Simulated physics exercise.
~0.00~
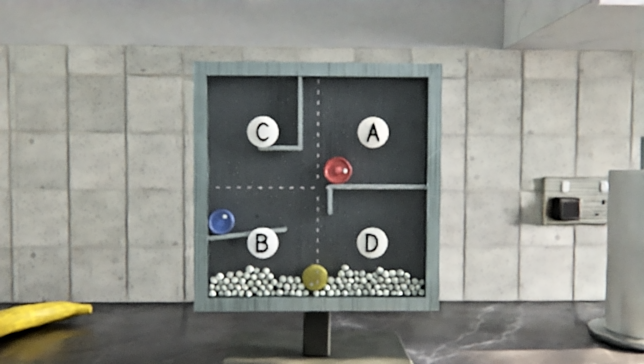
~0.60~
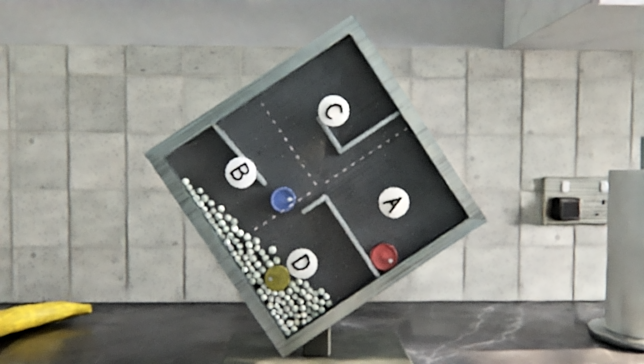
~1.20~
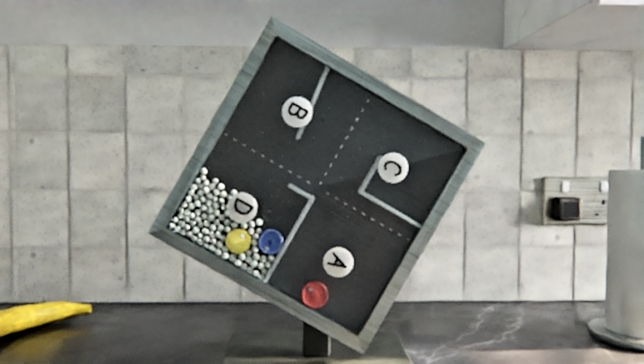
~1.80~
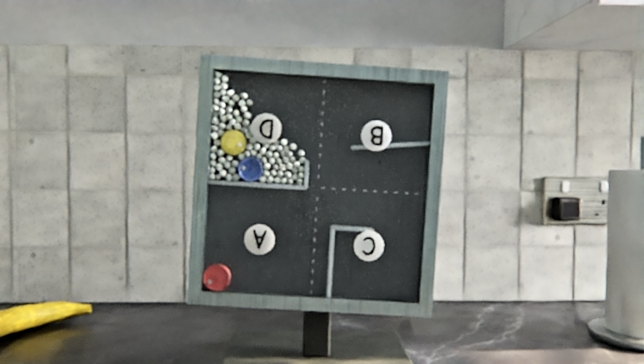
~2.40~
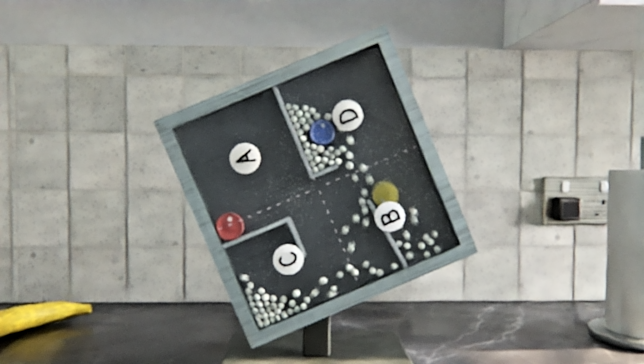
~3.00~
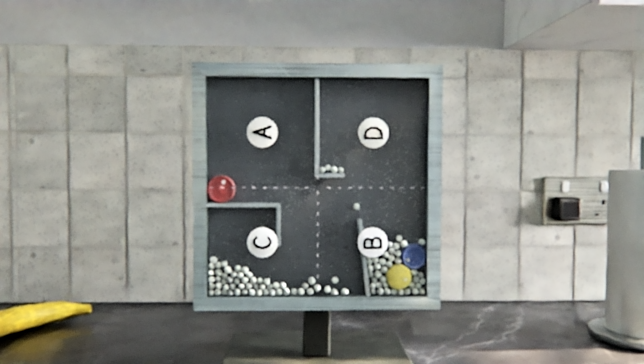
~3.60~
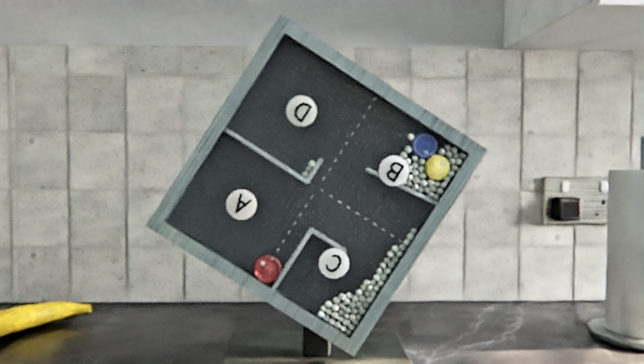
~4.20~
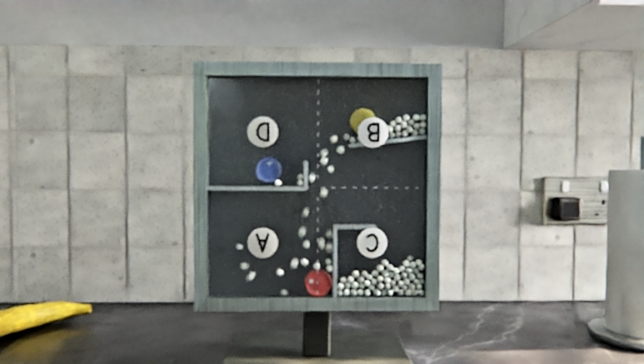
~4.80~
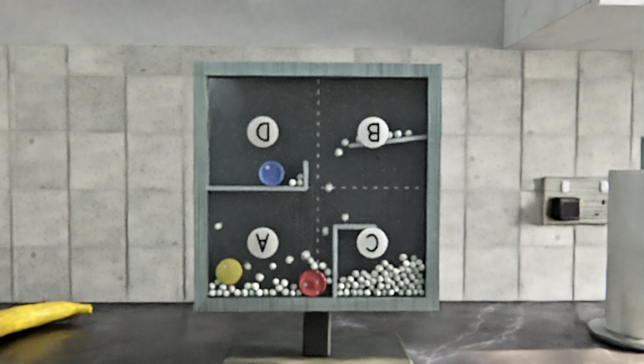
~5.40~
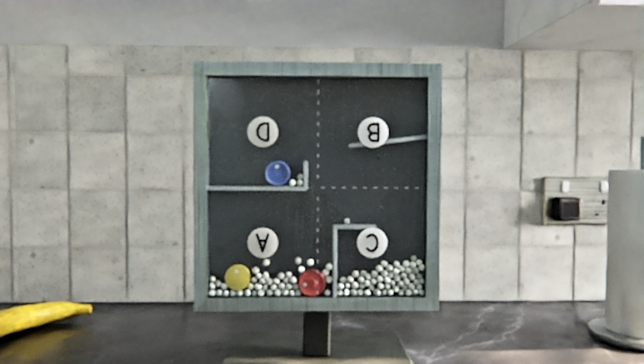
The clip opens on a square puzzle box standing upright on a counter, white beads and a yellow disc along its floor, a blue disc on the left ledge and a red one near the middle. The box turns clockwise through upside down to three quarters of a turn, tumbling beads and discs between the lettered quarters. After a pause there, it swings back counterclockwise a quarter turn and stops upside down. Beads and the yellow disc pour off B's ledge. Finally, beads line the floor in A and C, with yellow and red among them and blue on D's ledge.
